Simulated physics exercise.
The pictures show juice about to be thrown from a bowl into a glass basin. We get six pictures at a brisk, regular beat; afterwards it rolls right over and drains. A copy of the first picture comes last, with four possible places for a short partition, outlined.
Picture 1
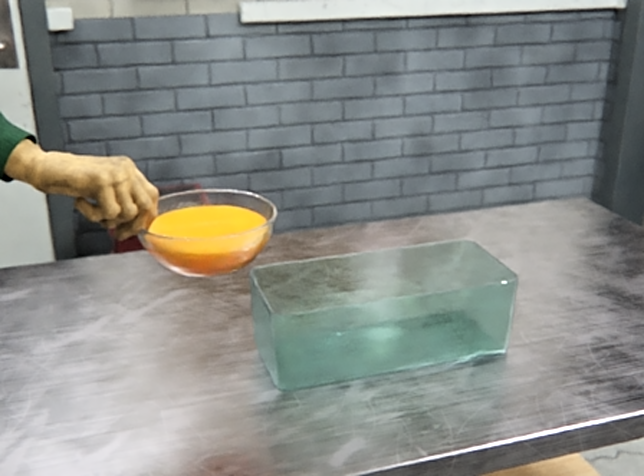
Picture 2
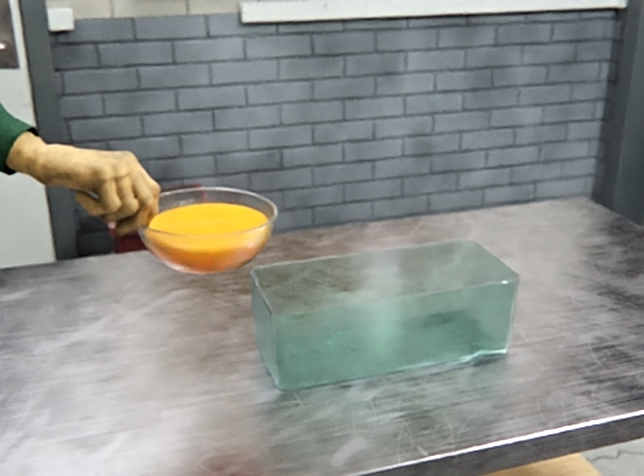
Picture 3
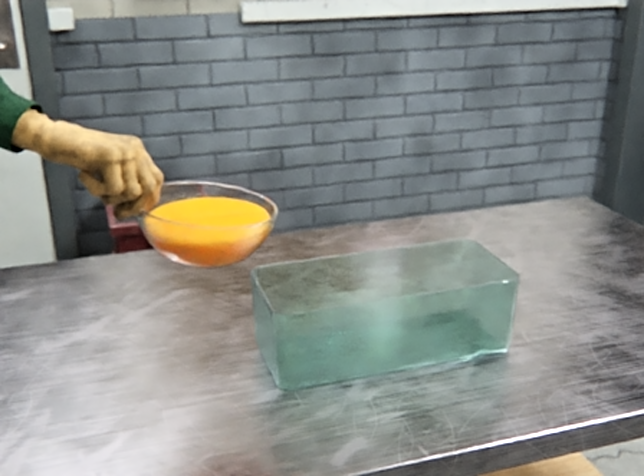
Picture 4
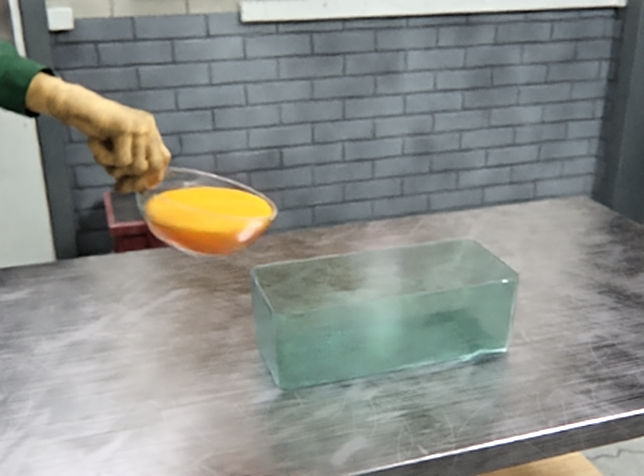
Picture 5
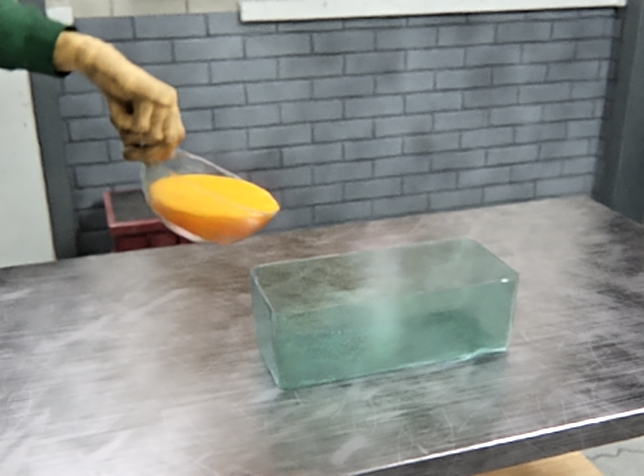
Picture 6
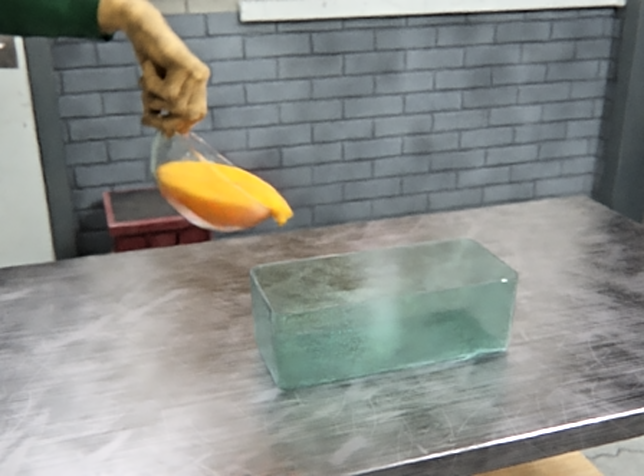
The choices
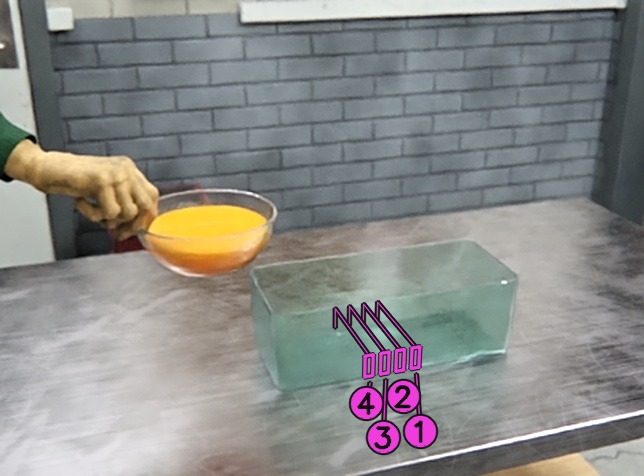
On a metal table before a grey brick wall, a gloved hand holds a glass bowl of orange juice near a glass basin, then rises and tips the bowl rightward until juice begins to slip over its lip.
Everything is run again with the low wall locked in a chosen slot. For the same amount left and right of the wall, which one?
Take 3.
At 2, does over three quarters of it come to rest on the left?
No.
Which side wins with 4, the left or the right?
The right one.
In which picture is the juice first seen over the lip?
Picture 5.
On the marked copy, 1 at (416, 374); 2 at (401, 377); 3 at (385, 379); 4 at (370, 382).
With 1, about 71 % ends left of the wall and 21 % right of it; 8 % is lost outside.
With 2, about 63 % ends left of the wall and 26 % right of it; 11 % is lost outside.
With 3, about 49 % ends left of the wall and 48 % right of it; 3 % is lost outside.
With 4, about 26 % ends left of the wall and 72 % right of it.
